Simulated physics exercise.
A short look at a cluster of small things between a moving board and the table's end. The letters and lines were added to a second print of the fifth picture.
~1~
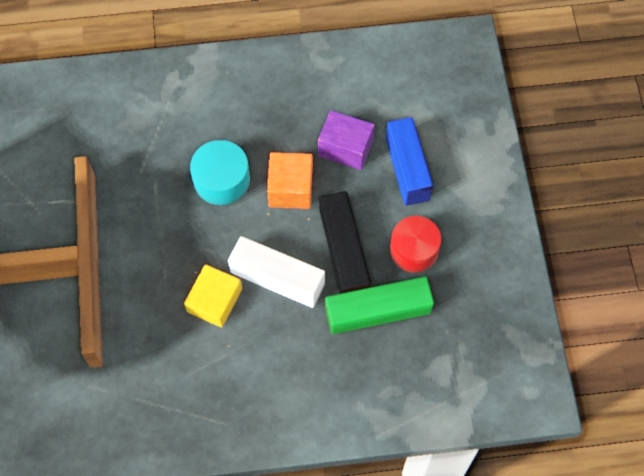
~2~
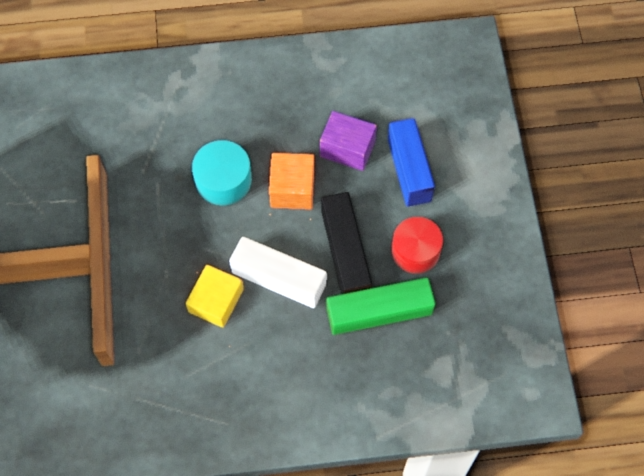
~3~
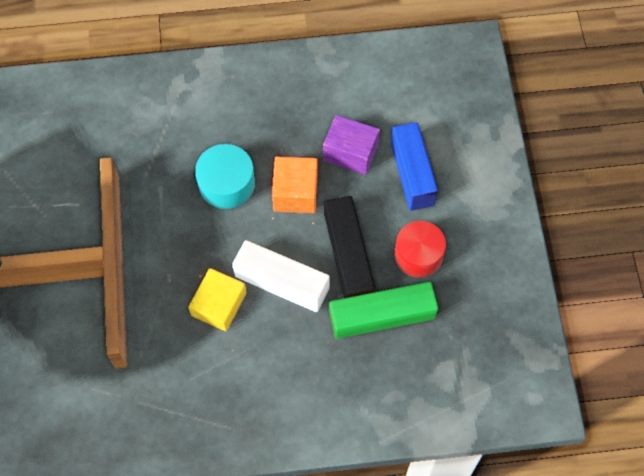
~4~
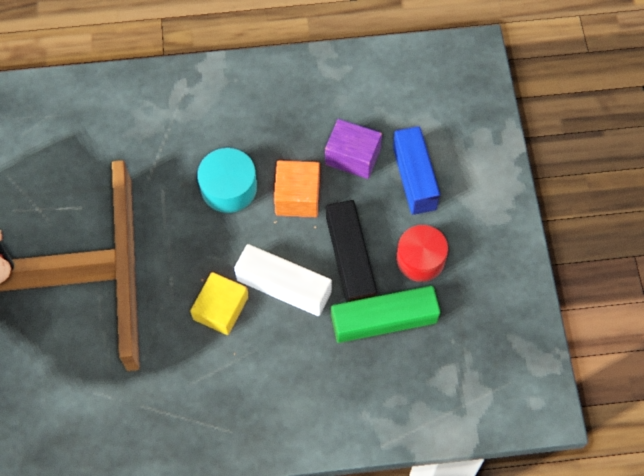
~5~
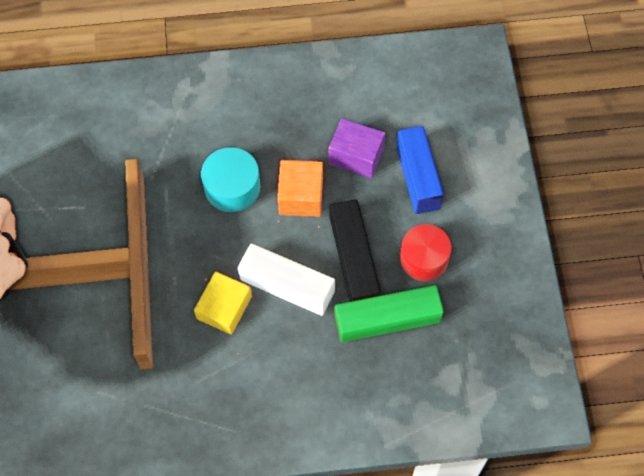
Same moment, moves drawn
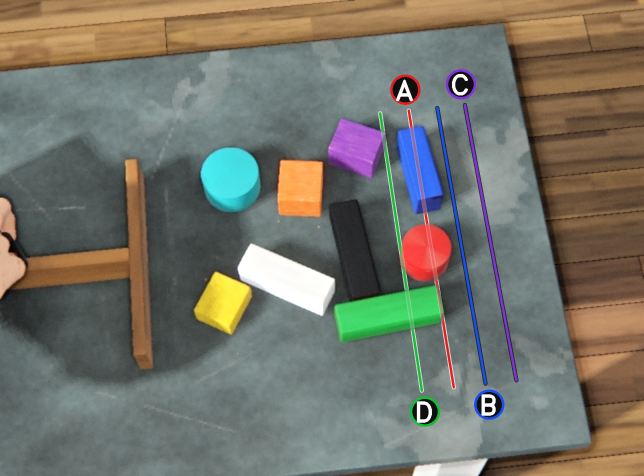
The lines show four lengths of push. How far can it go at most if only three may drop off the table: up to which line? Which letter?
At C, and not beyond.
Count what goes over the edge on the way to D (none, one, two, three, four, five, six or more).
By then, none.
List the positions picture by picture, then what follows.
Purple block (346, 140); turquoise tin (221, 172); yellow block (214, 296), in the first frame.
Board (96, 250); green stick (380, 306), in the second frame.
Board (109, 252); white stick (282, 276), in the third frame.
Board (122, 255); orange block (298, 189), in the fourth frame.
Board (135, 253); purple block (357, 149); turquoise tin (231, 180); yellow block (224, 303), in the fifth frame.
On the marked copy, A at (430, 241); B at (460, 238); C at (489, 235); D at (400, 244).
Following C. Soon after the start, board (262, 240); yellow block (306, 307); turquoise tin (290, 167).
Later, board (389, 227); red tin (483, 214); blue stick (456, 165).
In the end, board (489, 217); red tin over the edge; blue stick over the edge; three fallen.
As for the rest, A is within the limit but short; B is within the limit but short; D is within the limit but short.
